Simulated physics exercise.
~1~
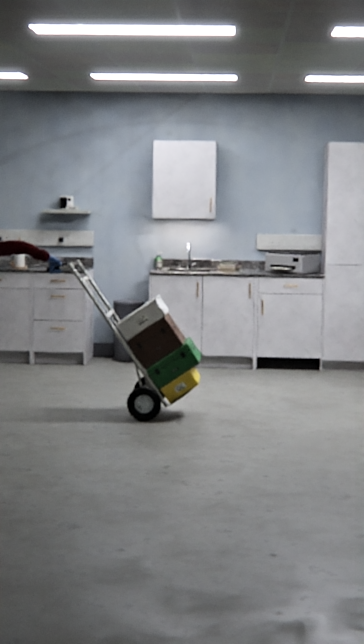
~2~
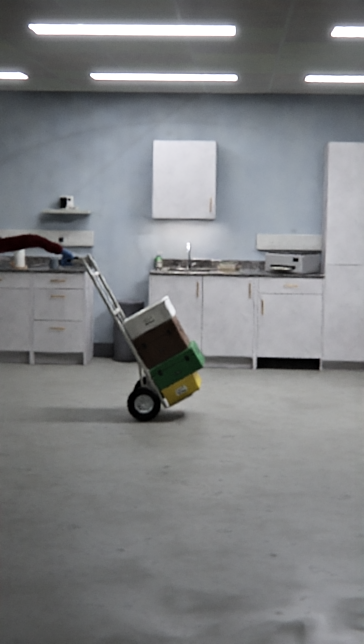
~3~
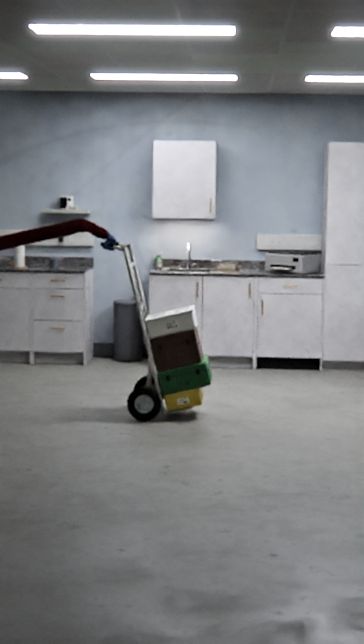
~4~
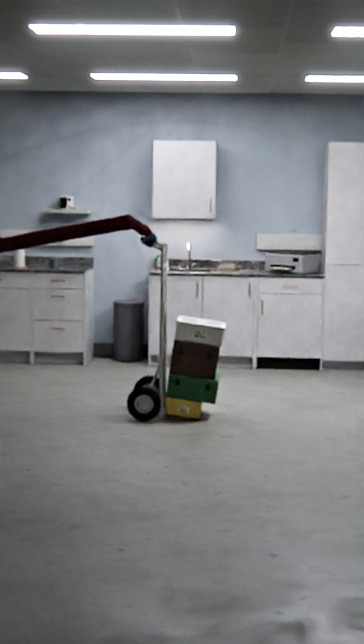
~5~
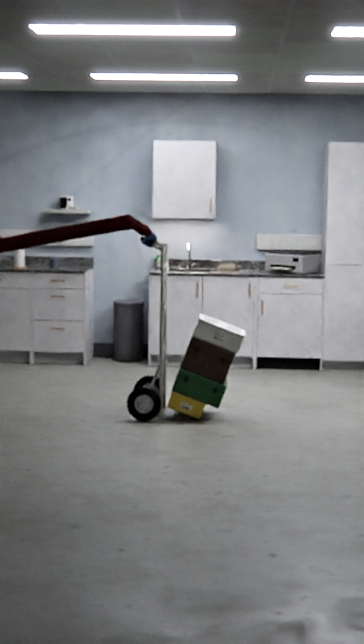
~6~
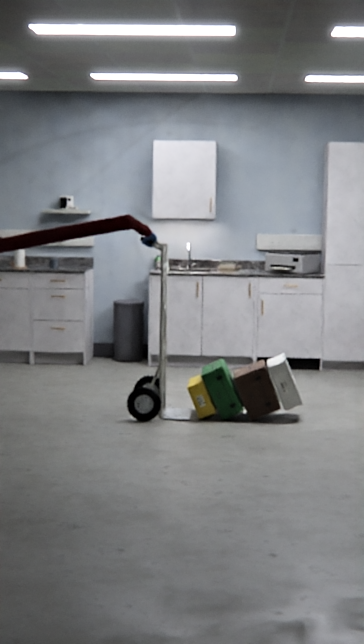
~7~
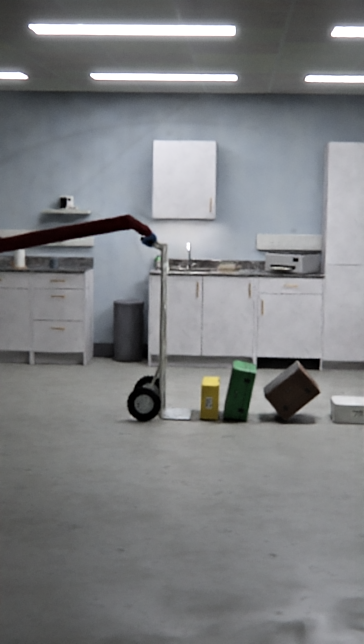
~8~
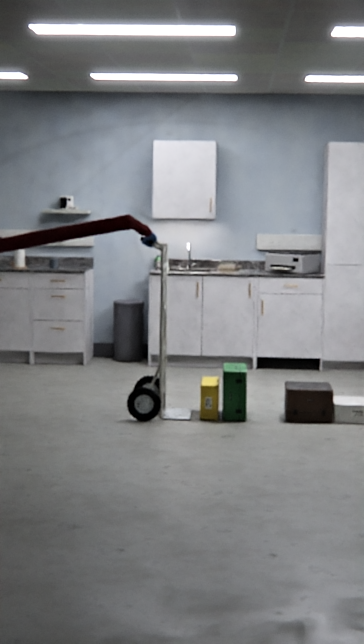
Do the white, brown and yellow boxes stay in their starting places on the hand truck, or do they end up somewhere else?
All three end up somewhere else. The white and brown boxes come to rest on the floor off to the right, and the yellow one tips over and settles away from its starting place, much closer to the truck.
